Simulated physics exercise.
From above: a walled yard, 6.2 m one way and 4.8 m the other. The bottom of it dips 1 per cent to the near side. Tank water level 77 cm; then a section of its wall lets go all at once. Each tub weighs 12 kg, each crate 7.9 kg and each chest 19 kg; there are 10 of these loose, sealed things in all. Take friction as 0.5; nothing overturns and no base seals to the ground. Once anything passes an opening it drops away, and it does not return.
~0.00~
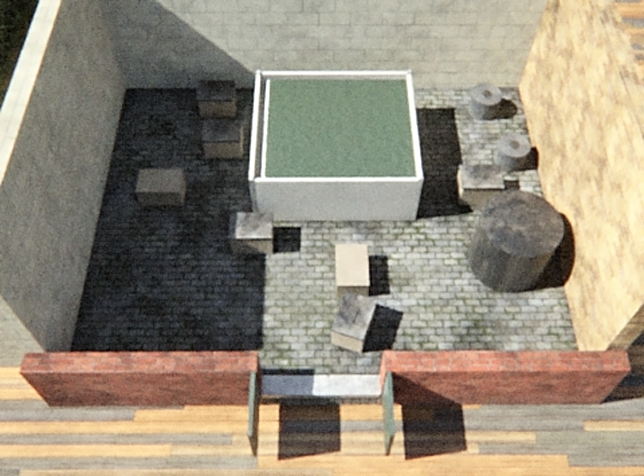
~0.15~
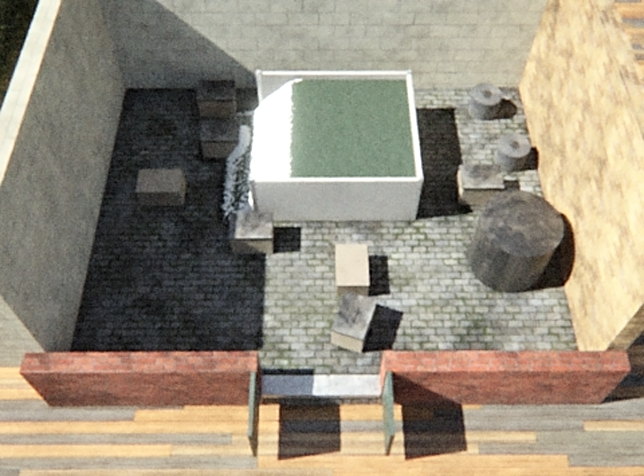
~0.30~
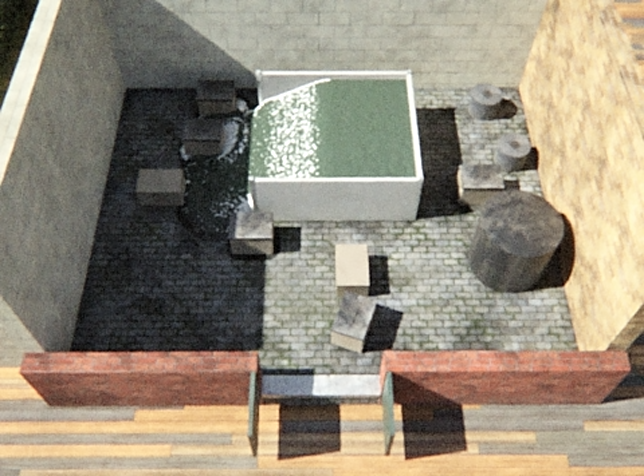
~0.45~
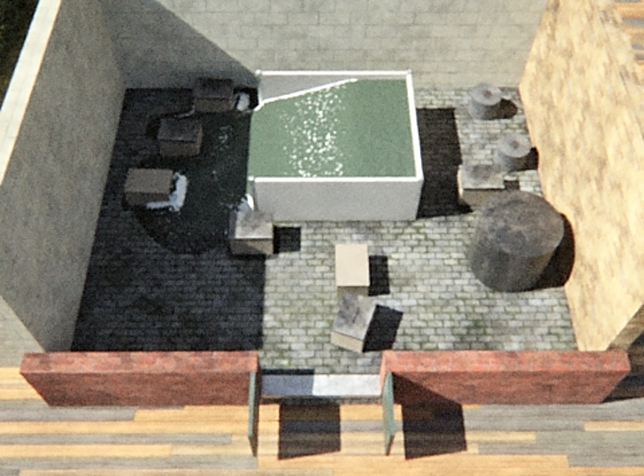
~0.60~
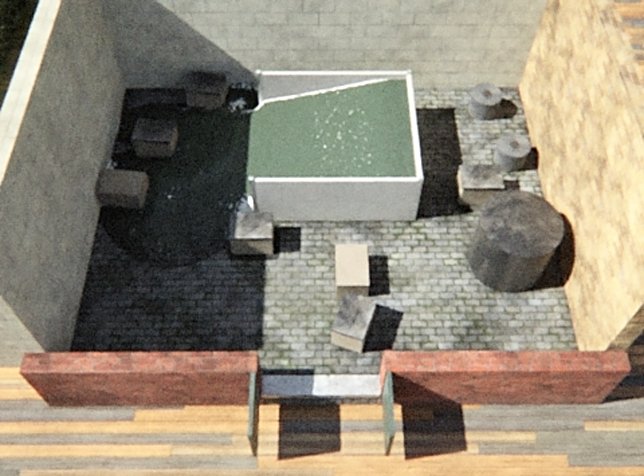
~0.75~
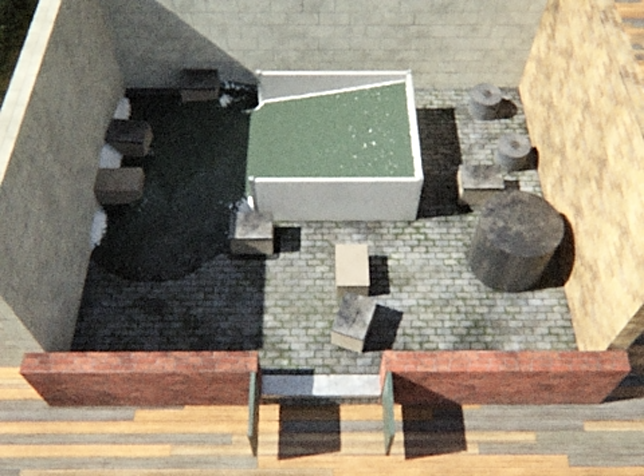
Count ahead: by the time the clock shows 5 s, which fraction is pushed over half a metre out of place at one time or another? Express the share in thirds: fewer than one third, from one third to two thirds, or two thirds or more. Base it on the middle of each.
The fraction climbs to two thirds or higher.
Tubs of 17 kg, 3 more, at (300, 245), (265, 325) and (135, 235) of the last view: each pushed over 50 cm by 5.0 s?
Within it, beyond it, beyond it.
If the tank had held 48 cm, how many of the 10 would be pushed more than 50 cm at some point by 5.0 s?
Result: 6.
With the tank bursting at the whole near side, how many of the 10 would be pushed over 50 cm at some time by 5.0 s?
Then the count would be 5.
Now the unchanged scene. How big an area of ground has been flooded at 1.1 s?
About 12.0 m2.
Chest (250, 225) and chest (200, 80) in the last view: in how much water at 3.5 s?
First about 4 cm, second about 21 cm.
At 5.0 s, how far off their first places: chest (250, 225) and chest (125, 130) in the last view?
The first is off by 30 cm, the second by 40 cm.
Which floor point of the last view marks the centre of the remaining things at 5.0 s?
I'd put it close to (410, 197) in the last view.
After 1.1 s 3 of 10 are over 50 cm from their spots; 2 afloat.
After 2.2 s 3 of 10 are over 50 cm from their spots; 3 afloat.
After 3.5 s 5 of 10 are over 50 cm from their spots; 4 afloat.
After 5.0 s 6 of 10 are over 50 cm from their spots, and 7 have been at some point; 7 afloat.
